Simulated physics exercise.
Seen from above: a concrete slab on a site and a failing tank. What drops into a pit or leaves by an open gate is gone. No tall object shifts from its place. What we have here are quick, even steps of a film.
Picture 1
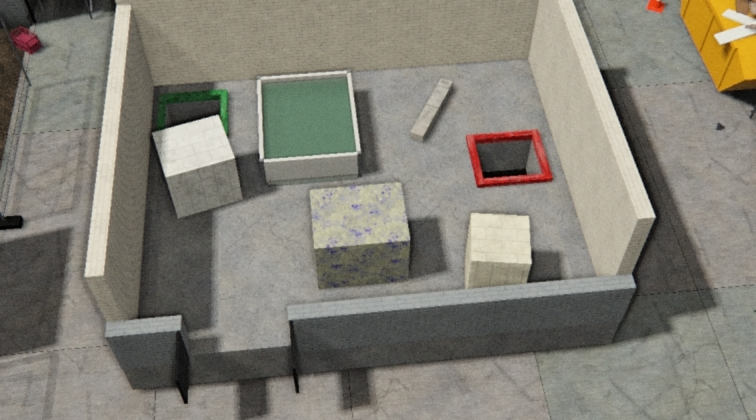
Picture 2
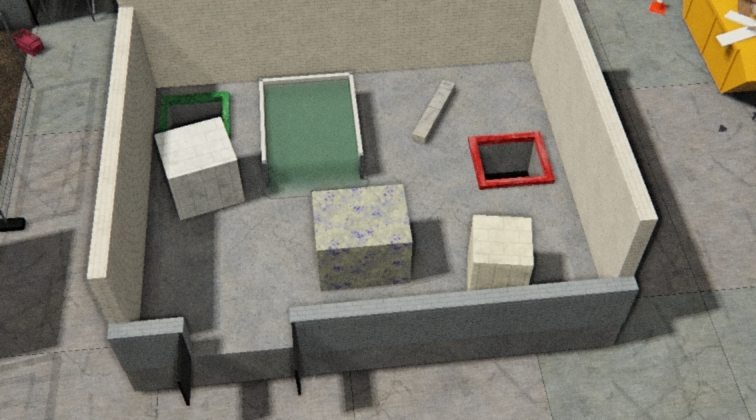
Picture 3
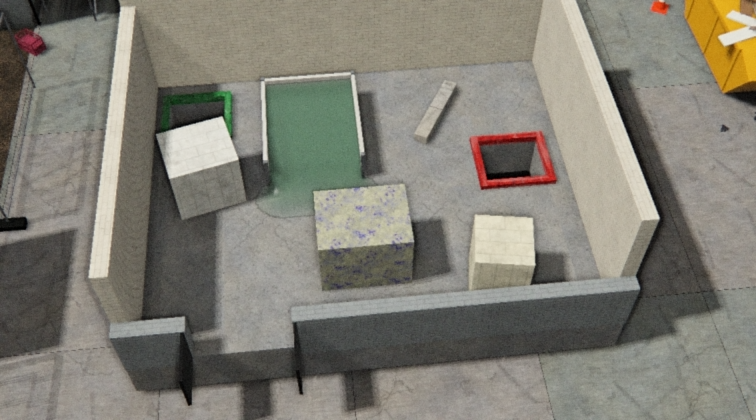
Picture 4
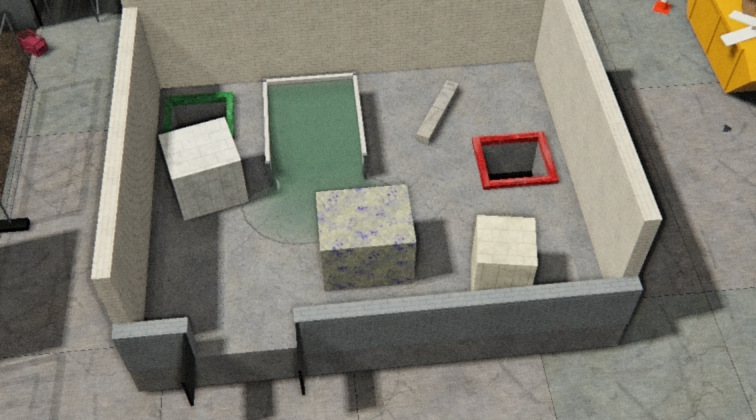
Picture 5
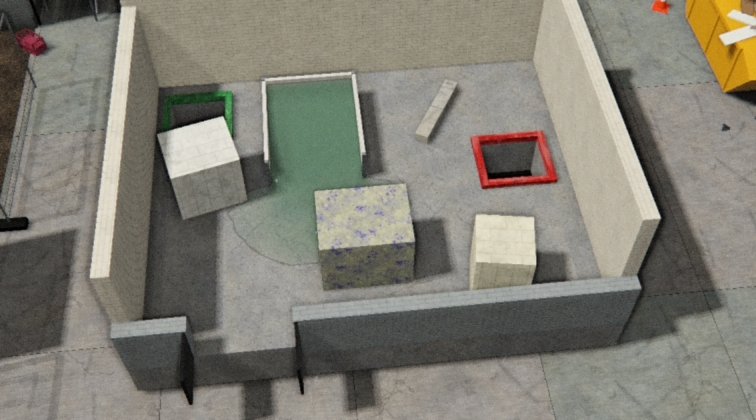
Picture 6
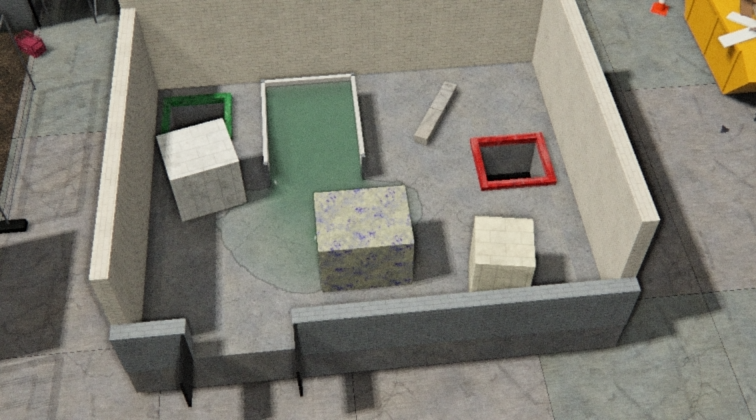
Green-tinted water pouring from an open tank's front and spreading across a walled concrete slab, around a speckled block.
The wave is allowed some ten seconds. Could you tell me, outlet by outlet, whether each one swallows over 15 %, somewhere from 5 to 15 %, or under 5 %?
Outcome: The gate drains a share exceeding fifteen per cent, the green pit drains a share short of five per cent, the red pit drains a share short of five per cent.
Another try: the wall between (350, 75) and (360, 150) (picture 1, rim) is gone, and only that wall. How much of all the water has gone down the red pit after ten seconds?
Share to the red pit: 10 in a hundred.
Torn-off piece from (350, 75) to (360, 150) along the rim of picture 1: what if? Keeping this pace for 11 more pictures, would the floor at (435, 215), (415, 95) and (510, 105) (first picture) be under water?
Result, in sequence: Inundated; inundated; inundated.
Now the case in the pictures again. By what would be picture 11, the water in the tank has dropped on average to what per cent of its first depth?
About 54 per cent.
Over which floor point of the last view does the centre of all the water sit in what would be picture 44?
I'd put my finger on (361, 212).
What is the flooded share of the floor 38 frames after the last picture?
Estimated share: About 70 %.
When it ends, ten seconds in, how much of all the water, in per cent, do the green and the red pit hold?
Near 0 in a hundred, followed by near 0 in a hundred.
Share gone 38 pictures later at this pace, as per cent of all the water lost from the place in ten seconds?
I get 80 percent.
A moment on, water covers 25 % of the floor; the gate 1 %, the green pit 0 %, the red pit 0 %.
Next, water covers 40 % of the floor; the gate 6 %, the green pit 0 %, the red pit 0 %.
Then, water covers 55 % of the floor; the gate 15 %, the green pit 0 %, the red pit 1 %.
Later, water covers 70 % of the floor; the gate 24 %, the green pit 0 %, the red pit 1 %.
In the end, water covers 90 % of the floor; the gate 31 %, the green pit 0 %, the red pit 1 %.
